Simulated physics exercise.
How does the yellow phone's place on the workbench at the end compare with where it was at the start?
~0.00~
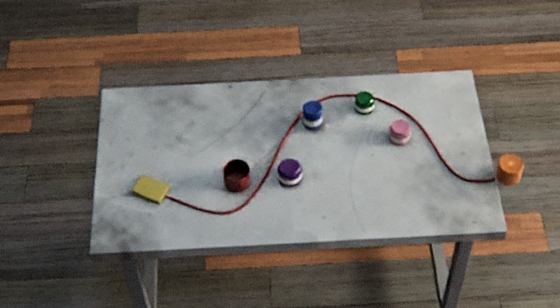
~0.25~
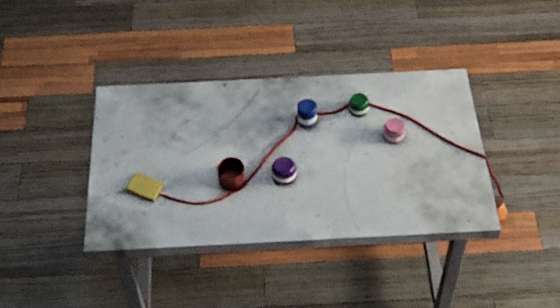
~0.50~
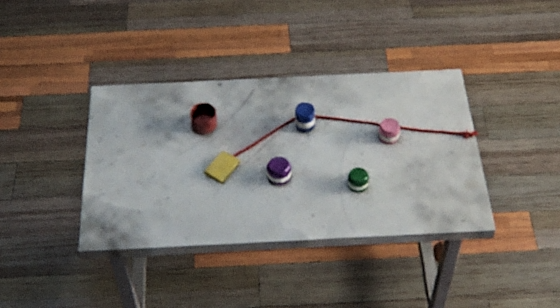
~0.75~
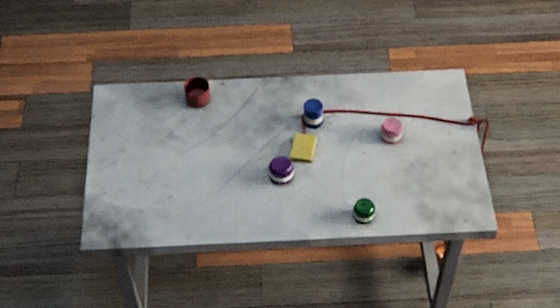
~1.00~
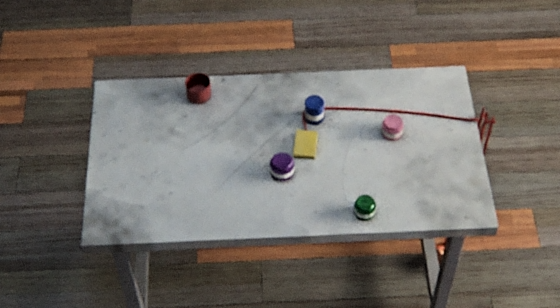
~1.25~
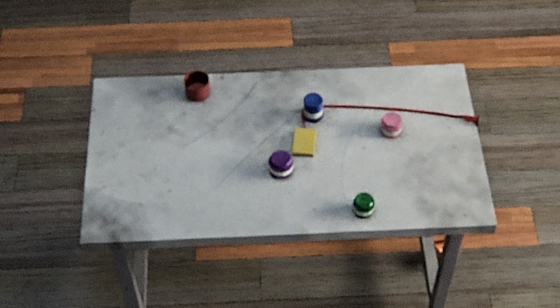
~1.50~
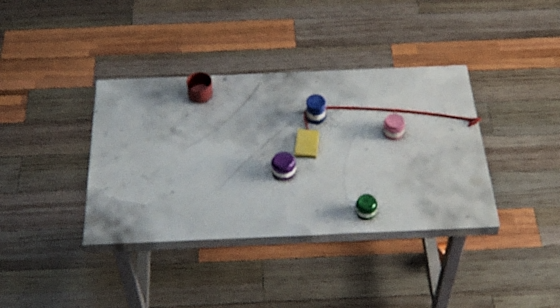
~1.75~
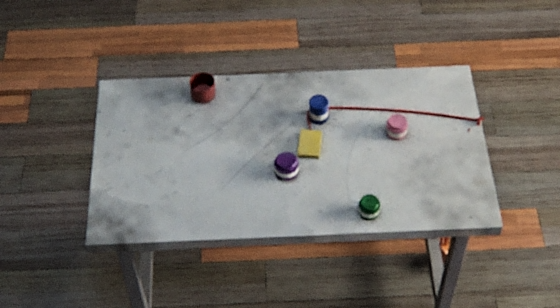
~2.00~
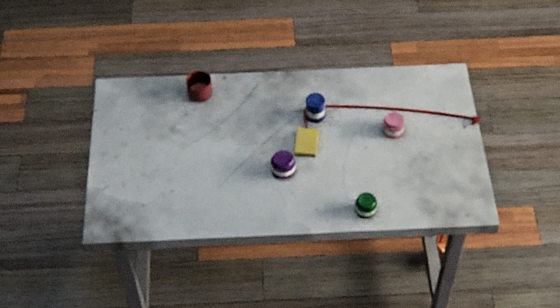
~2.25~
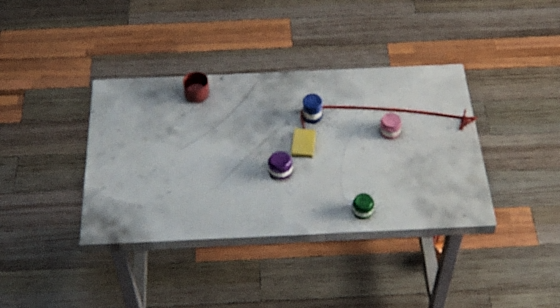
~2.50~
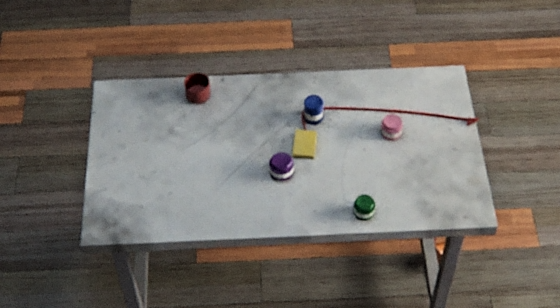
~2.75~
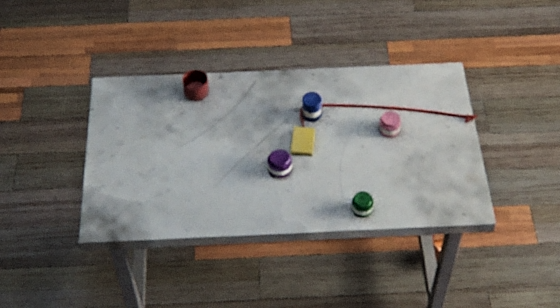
At the start the yellow phone lies near the left end of the workbench, close to the red cup. By the end it rests farther right and a little farther back, near the middle of the top between the blue tin and the purple jar.
